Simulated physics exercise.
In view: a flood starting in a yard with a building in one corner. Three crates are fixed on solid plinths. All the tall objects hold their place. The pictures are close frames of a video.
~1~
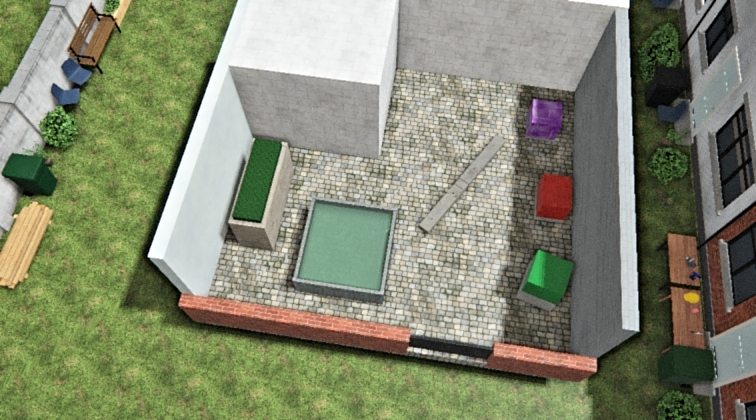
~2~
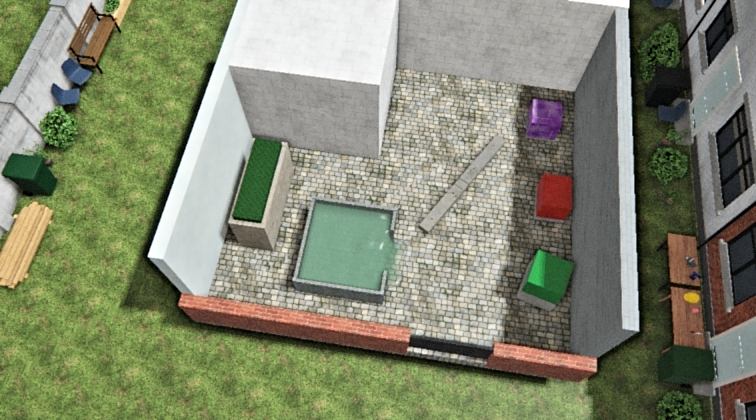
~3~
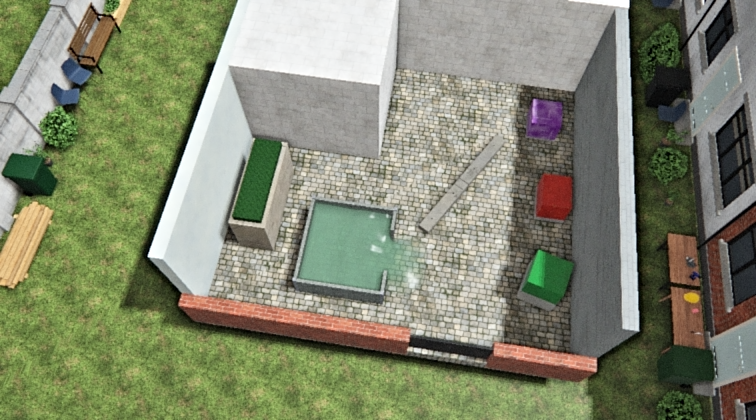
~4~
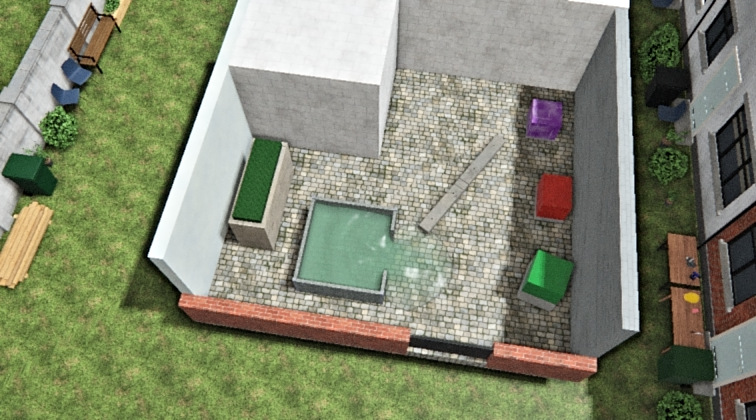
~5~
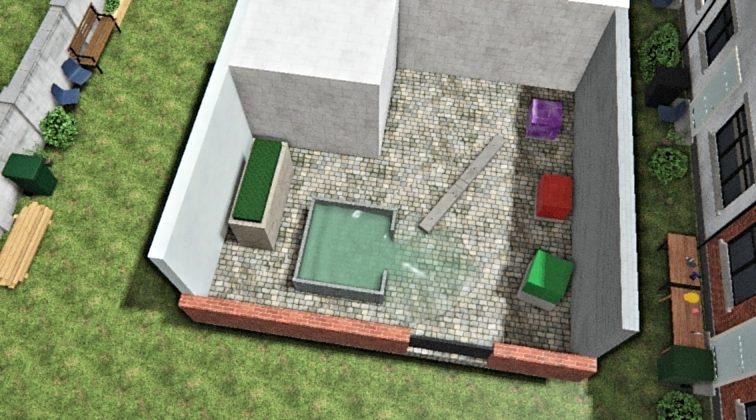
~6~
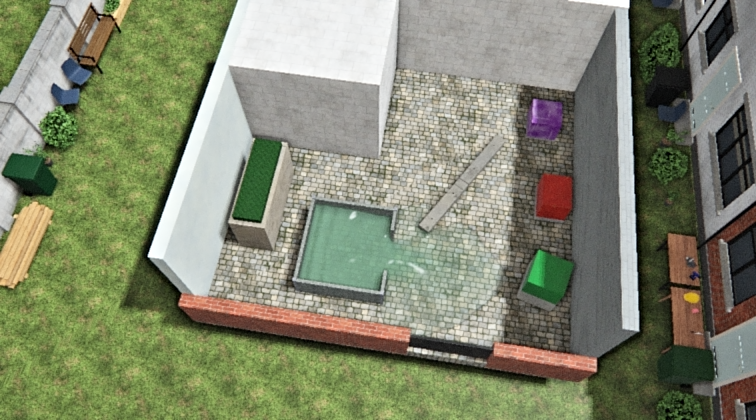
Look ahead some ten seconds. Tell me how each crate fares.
In the end: The green crate keeps dry; the red crate is soaked; the purple crate is soaked.
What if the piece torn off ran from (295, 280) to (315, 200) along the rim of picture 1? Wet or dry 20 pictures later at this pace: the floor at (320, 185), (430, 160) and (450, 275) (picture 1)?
In turn: Awash, flooded, clear.
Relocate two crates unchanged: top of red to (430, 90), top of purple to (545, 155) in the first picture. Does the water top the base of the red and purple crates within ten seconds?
The red crate stays dry, the purple crate is topped.
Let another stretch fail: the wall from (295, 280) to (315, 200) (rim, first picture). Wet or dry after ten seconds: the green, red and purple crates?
Then: Green crate remains dry, red crate keeps dry, purple crate is soaked.
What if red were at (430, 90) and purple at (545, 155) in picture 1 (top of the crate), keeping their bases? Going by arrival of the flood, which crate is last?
The red-painted one.
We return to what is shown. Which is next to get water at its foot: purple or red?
First comes the red one.
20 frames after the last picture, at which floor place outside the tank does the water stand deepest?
Near (570, 309).
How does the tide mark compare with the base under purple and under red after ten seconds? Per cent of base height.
Near 320 and 200 in a hundred.
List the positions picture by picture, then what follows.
In the first frame, the water tank at (347, 245) is whole and still.
In the second frame, water pours out at (387, 258) and has run to (391, 284).
In the third frame, the front is at (418, 282), out from the gap at (387, 258).
In the fourth frame, water pours out at (387, 258) and has run to (446, 278).
In the fifth frame, the front is at (474, 279), out from the gap at (387, 258).
In the sixth frame, the front is at (501, 284), out from the gap at (387, 258).
A moment on, water covers 25 % of the floor; the green crate water round its plinth, the red crate water round its plinth, the purple crate not reached.
Next, water covers 30 % of the floor; the green crate water round its plinth, the red crate water round its plinth, the purple crate not reached.
Then, water covers 40 % of the floor; the green crate water round its plinth, the red crate water round its plinth, the purple crate water round its plinth.
Later, water covers 50 % of the floor; the green crate water round its plinth, the red crate water round its plinth, the purple crate water round its plinth.
In the end, water covers 70 % of the floor; the green crate stayed above the water, the red crate was topped, the purple crate was topped.
